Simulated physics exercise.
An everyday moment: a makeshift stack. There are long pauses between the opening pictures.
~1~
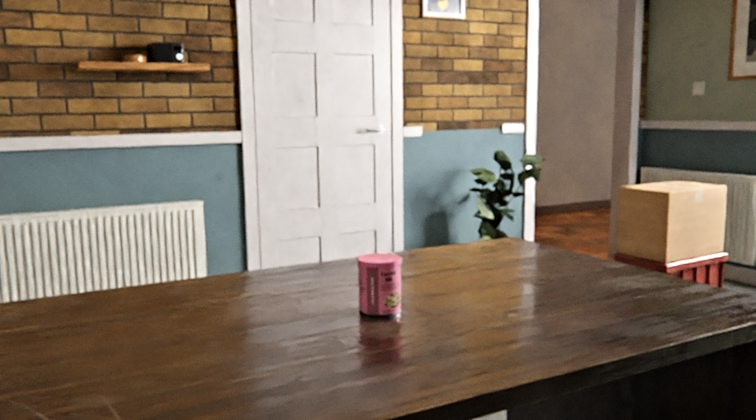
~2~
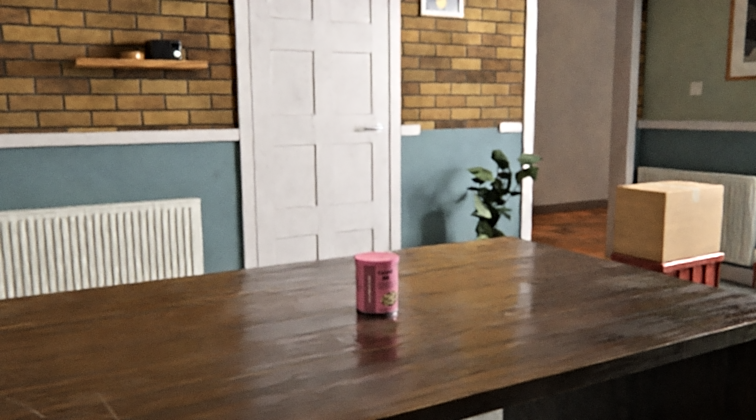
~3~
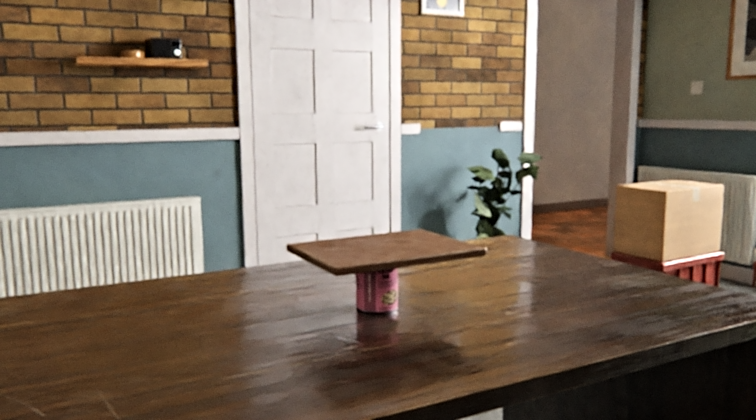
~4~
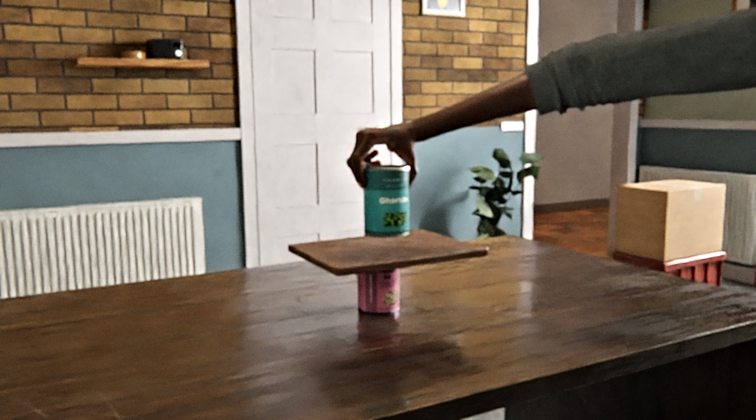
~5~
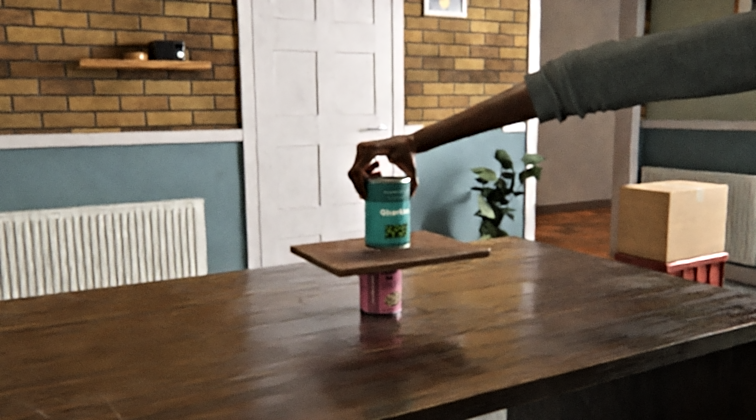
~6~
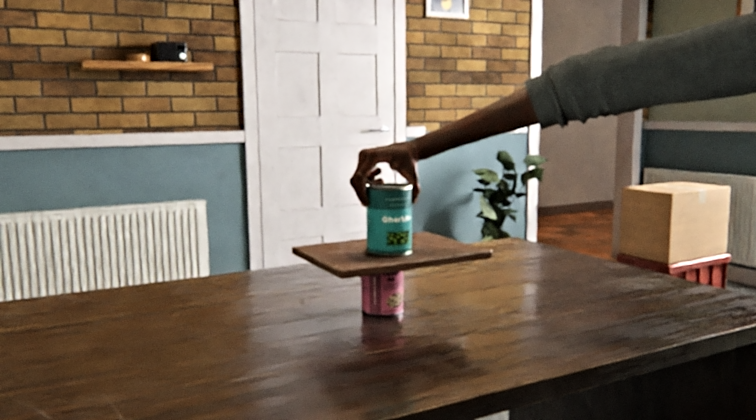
On a dark wooden table, a pink tin stood alone, then a flat brown lid lay across its top, and a hand reached in from the right and lowered a turquoise tin onto the lid.
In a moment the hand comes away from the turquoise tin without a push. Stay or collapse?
The stack holds.
Then, 0.50 s later than the last frame, all is still.
Then, 1.10 s later than the last frame, turquoise tin resting near (389, 219).
When it is over, all 3 as before. End places, in pixels of the last picture, turquoise tin near (389, 219). The stack stays up.
